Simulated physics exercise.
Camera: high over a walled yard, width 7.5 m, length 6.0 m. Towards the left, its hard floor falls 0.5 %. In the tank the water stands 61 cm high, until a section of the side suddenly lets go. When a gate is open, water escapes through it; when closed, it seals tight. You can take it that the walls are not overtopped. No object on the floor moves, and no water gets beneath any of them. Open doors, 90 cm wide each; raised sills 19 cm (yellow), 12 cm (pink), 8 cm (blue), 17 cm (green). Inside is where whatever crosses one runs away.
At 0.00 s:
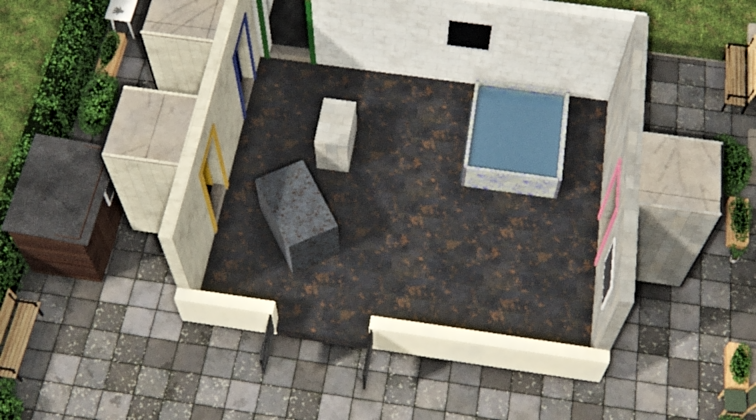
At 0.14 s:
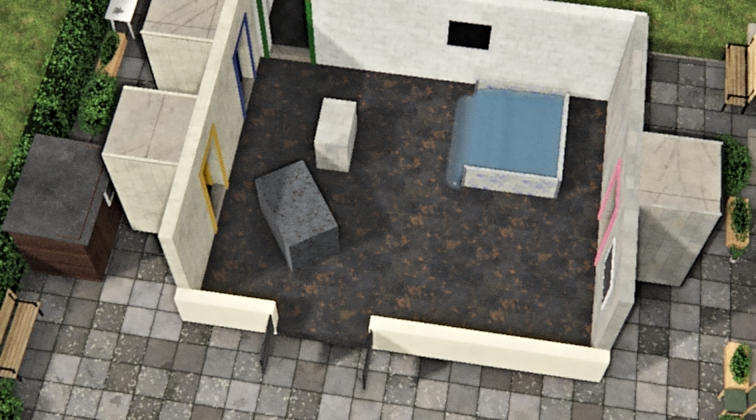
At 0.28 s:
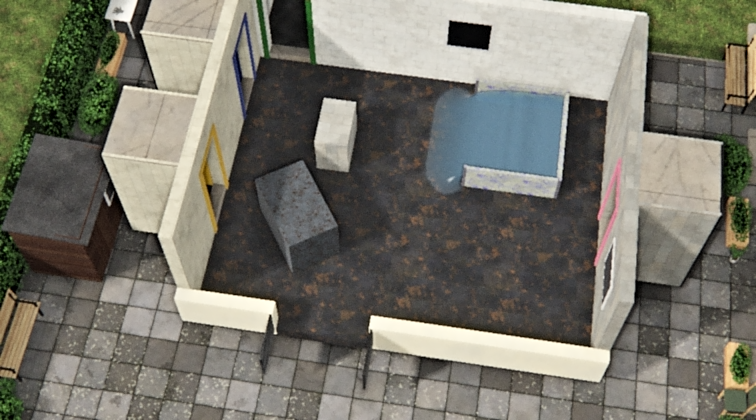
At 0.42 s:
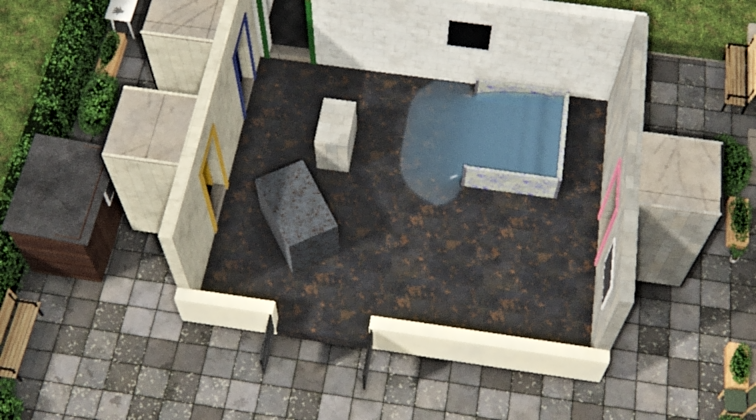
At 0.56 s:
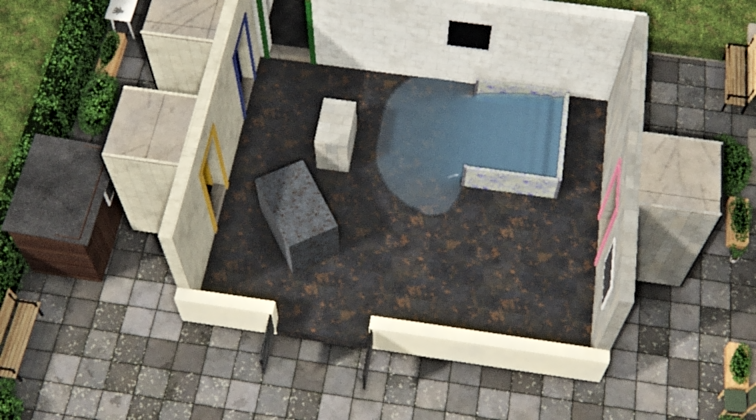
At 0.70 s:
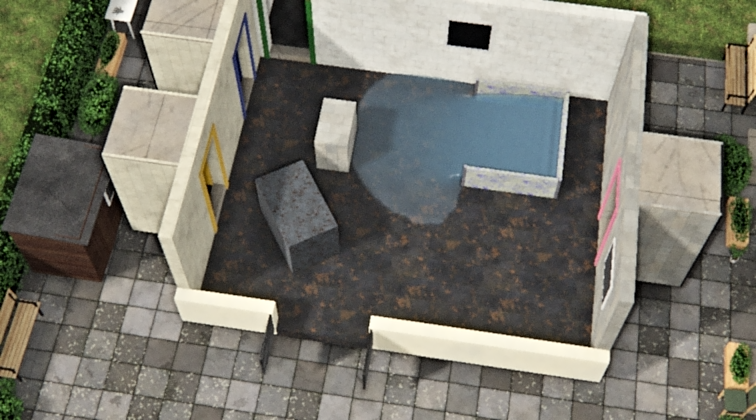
To begin with, a low white tank of still blue water stands at the right of a walled yard with two blocks on its dark floor. Its left side opens and water pours out leftward, then fans into a widening, thinning sheet that spreads close to the pale block.
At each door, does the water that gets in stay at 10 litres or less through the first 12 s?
Taking them in turn: At the yellow door, yes; at the pink door, yes; at the blue door, no; at the green door, no.
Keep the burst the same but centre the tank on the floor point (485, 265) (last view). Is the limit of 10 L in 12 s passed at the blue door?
Against the limit, the blue door gets more than that.
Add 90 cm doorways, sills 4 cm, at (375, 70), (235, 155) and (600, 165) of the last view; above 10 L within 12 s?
The first one exceeds it, the second one exceeds it, and the third one doesn't reach it.
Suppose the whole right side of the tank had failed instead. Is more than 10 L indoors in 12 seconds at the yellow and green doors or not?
Yellow: Within the limit; green: Within the limit.
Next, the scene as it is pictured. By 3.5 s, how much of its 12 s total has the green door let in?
By then it's near 70% of the total.
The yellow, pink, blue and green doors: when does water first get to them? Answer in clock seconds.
Yellow: 3.4 s; pink: 7.0 s; blue: 1.4 s; green: 1.4 s.
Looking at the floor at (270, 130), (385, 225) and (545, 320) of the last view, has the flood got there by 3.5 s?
Point 1: Reached; point 2: Reached; point 3: Unreached.
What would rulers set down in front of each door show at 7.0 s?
You'd see yellow at 9 cm, pink at 1 cm, blue at 11 cm and green at 10 cm.
After 1.4 s water covers 30 % of the floor and is deepest (36 cm) near (362, 141); yellow door not reached, pink door not reached, blue door 2 cm at the sill, 0 L in, green door 3 cm at the sill, 0 L in.
After 2.2 s water covers 35 % of the floor and is deepest (46 cm) near (267, 64); yellow door not reached, pink door not reached, blue door 21 cm at the sill, 36 L in, green door 19 cm at the sill, 0 L in.
After 3.5 s water covers 50 % of the floor and is deepest (30 cm) near (267, 64); yellow door 4 cm at the sill, 0 L in, pink door not reached, blue door 23 cm at the sill, 155 L in, green door 22 cm at the sill, 28 L in.
After 7.0 s water covers 80 % of the floor and is deepest (15 cm) near (197, 305); yellow door 9 cm at the sill, 0 L in, pink door not reached, blue door 11 cm at the sill, 276 L in, green door 10 cm at the sill, 41 L in.
After 12.0 s water covers 100 % of the floor and is deepest (8 cm) near (197, 305); yellow door 5 cm at the sill, 0 L in, pink door 2 cm at the sill, 0 L in, blue door 6 cm at the sill, 284 L in, green door 5 cm at the sill, 41 L in.
